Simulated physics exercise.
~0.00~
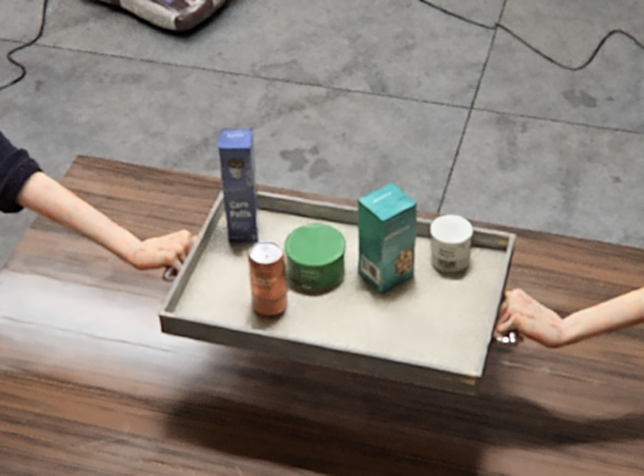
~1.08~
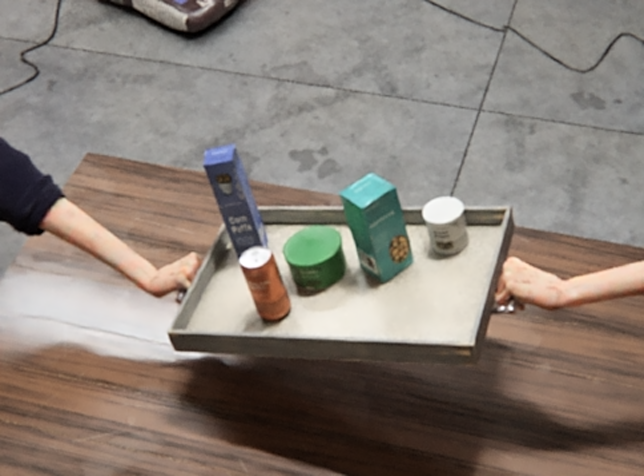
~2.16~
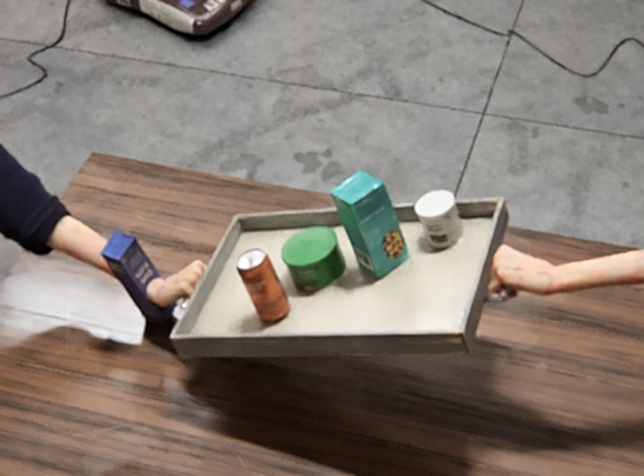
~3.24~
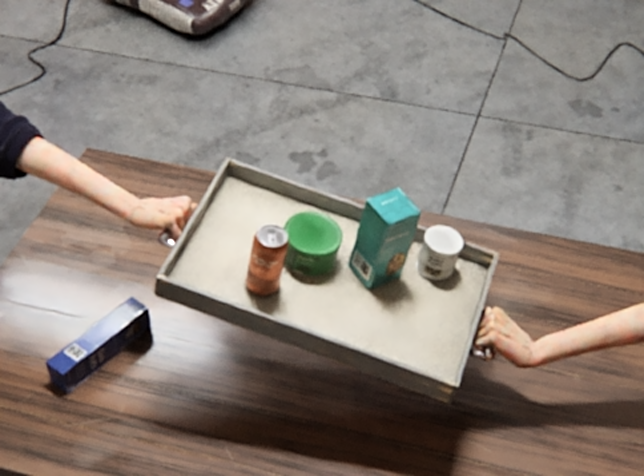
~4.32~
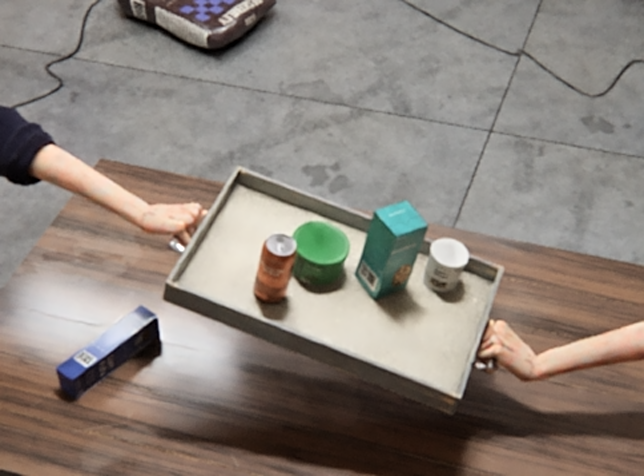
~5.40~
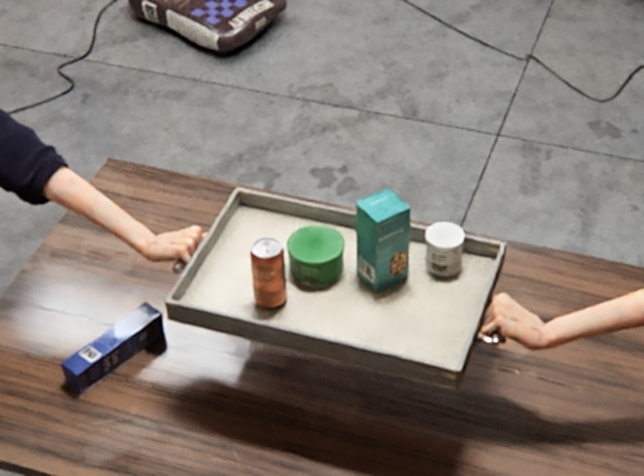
Two hands grip a pale, rimmed serving tray above a dark wooden table on a grey floor, seen from above. From left to right it holds a tall blue carton, an orange can, a round green tub, a turquoise carton and a white tin. The hands dip the tray's left side, and the blue carton leans, then tumbles over that edge past the left hand. The tray swings back and dips to the right, while the blue carton lies on its side on the table. Finally the hands bring the tray nearly level, with the other four items still standing on it.
